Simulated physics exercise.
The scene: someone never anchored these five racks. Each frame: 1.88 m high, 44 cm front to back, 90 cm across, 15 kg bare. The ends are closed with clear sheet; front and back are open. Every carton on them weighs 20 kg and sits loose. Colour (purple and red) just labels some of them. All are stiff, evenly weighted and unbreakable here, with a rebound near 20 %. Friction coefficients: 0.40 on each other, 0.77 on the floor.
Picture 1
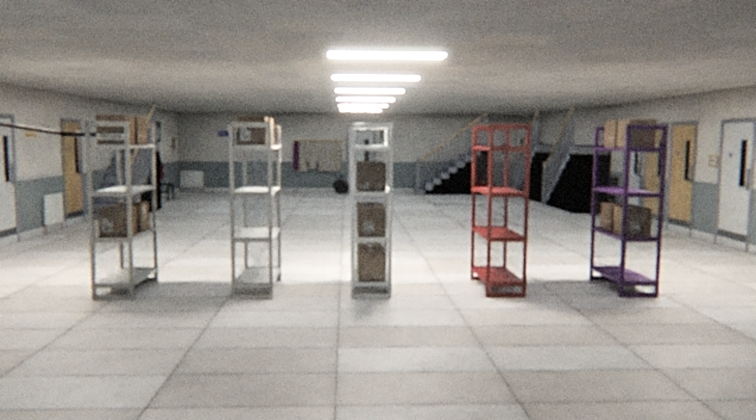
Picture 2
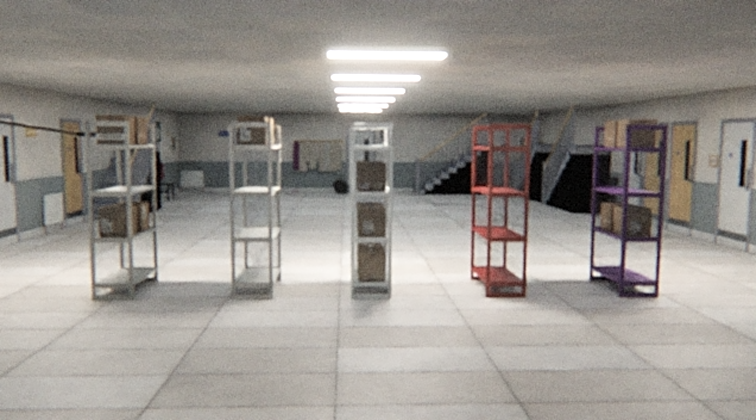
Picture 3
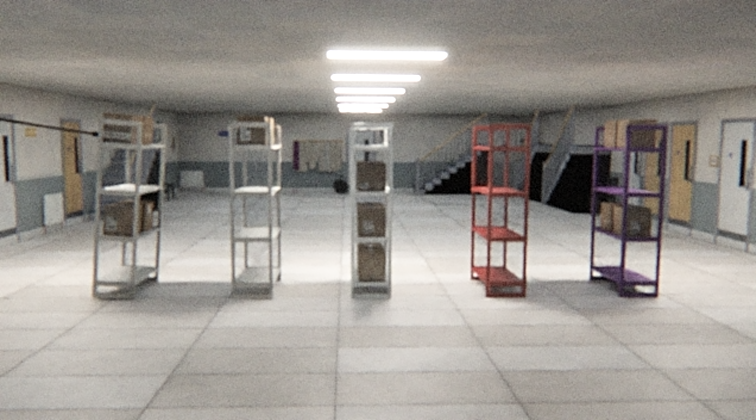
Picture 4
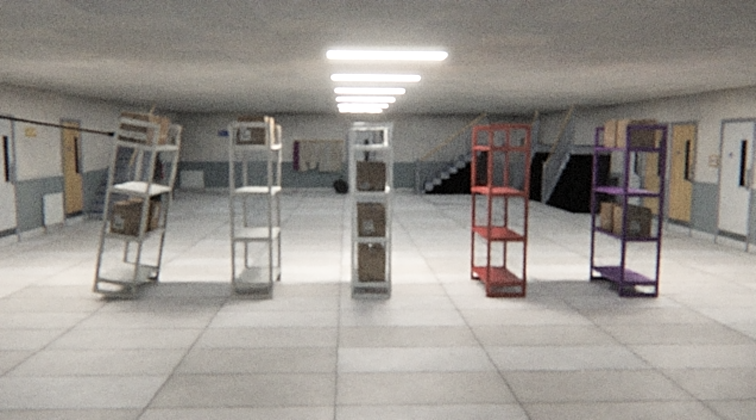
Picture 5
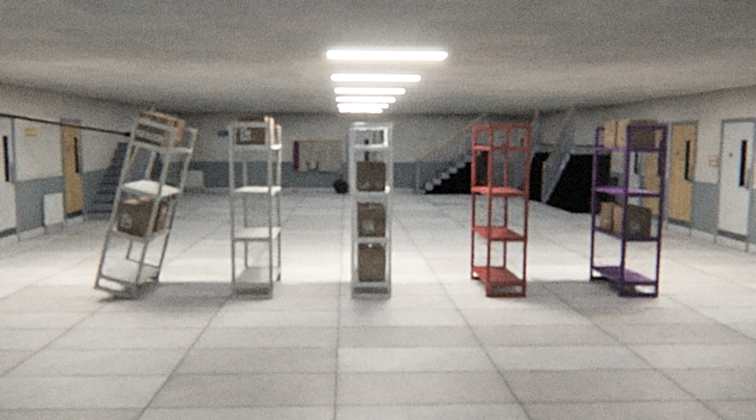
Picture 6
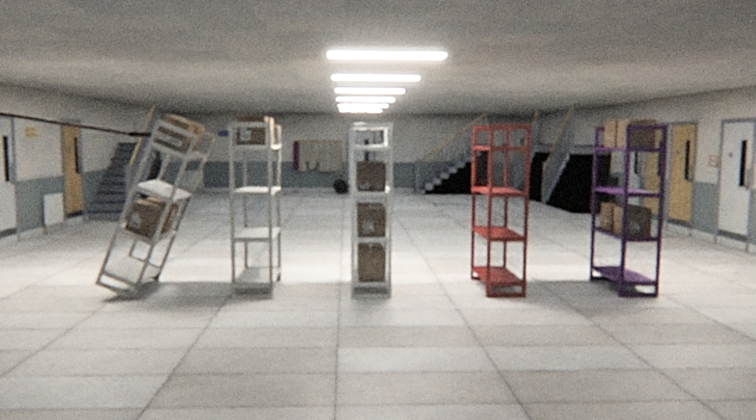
A pole enters from the left and pushes the leftmost of five shelving units rightward into a lean.
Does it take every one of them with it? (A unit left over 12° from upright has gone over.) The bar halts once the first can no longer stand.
Only some go over.
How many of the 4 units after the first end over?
It comes to 3.
Then, 0.61 s past the last view, 4 cartons spilt or dropped; 1 of the 4 other units over.
Then, 1.49 s past the last view, 6 cartons spilt or dropped; 2 of the 4 other units over.
Then, 2.27 s past the last view, 12 cartons spilt or dropped; 3 of the 4 other units over; red unit 31° from how it stood.
In the end, 12 cartons spilt or dropped; 3 of the 4 other units over; red unit 29° from how it stood; purple unit unmoved. One left standing. From the last view, middles, red unit near (552, 209), purple unit near (627, 208).
